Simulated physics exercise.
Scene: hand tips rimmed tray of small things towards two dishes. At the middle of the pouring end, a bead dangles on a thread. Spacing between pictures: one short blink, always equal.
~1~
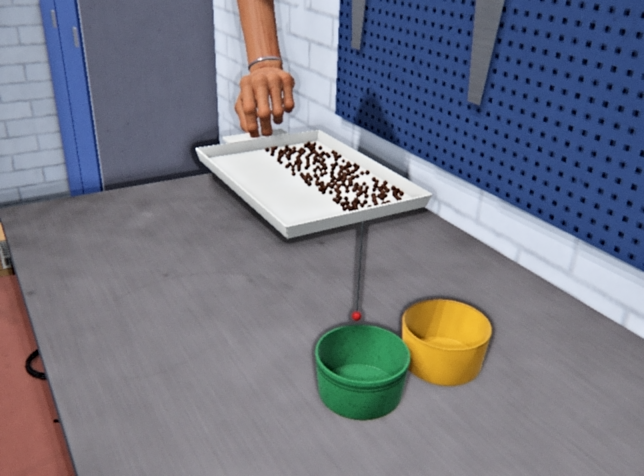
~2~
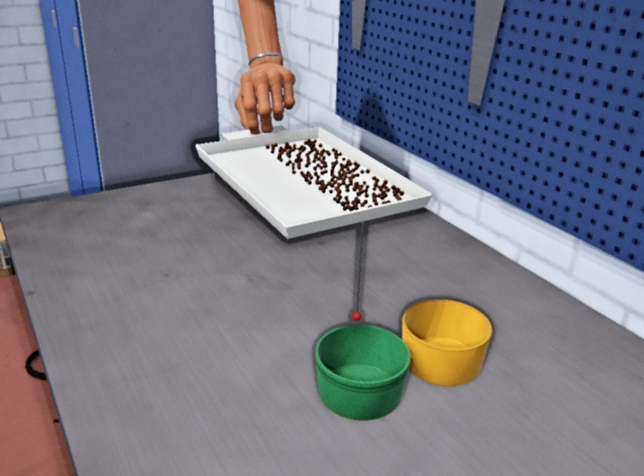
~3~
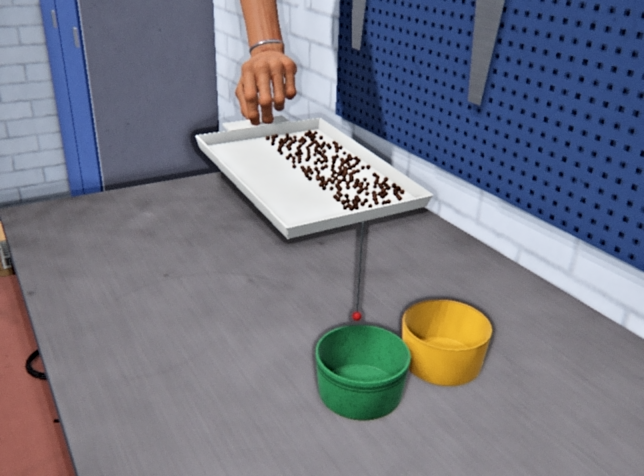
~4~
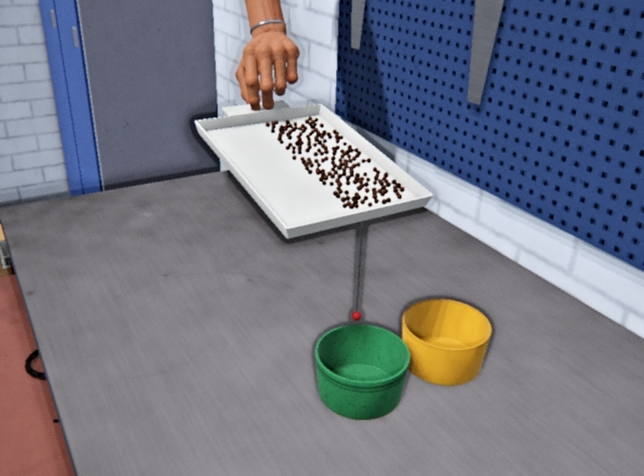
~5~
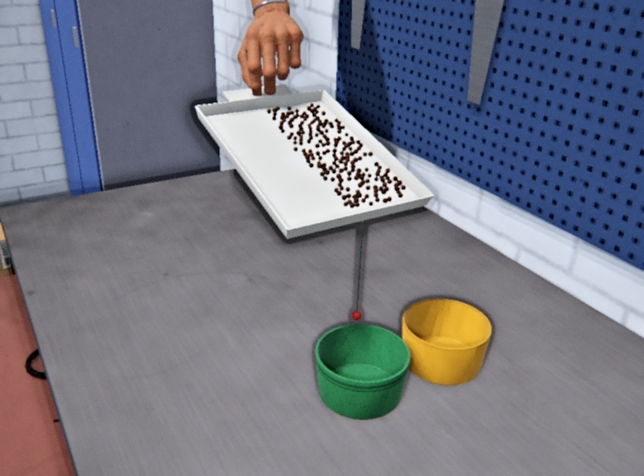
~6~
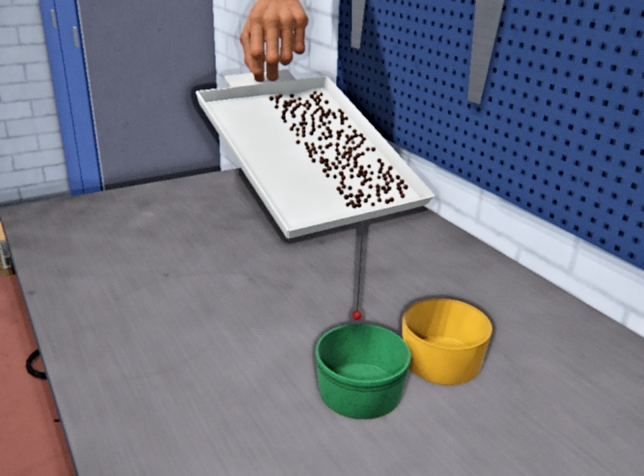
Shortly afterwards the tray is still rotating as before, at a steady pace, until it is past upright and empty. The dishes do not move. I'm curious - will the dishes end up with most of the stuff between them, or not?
Looks like most of the load ends up caught, you see.
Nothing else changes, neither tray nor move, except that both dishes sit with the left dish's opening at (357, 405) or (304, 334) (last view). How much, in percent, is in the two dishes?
It comes to roughly 10 per cent in one try and roughly 0 per cent in the next.
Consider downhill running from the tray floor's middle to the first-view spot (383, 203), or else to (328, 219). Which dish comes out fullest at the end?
One gives the rightmost dish and two gives the leftmost dish.
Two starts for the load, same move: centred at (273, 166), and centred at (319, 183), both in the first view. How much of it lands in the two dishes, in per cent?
Shares in turn: 60 % and 70 %.
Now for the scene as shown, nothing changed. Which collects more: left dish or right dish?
The fuller one is the one on the left.
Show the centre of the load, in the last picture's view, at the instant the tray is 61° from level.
The load is centred around (383, 206).
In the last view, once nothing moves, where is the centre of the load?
The centre comes to rest close to (374, 390).
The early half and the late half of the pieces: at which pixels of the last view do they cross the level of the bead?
(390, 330) first, (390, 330) later.
Soon, tray tipped steeply; most on the tray; a stray few outside both; a small part in the air.
A while on, tray tipped right over; most on the tray; a small part in the left dish; a small part in the right dish; a small part outside both; a stray few in the air.
Towards the end, tray tipped past a quarter turn; about half in the left dish; about a quarter in the right dish; about a quarter outside both.
Finally, tray tipped past a quarter turn; about half in the left dish; about a quarter in the right dish; about a quarter outside both.
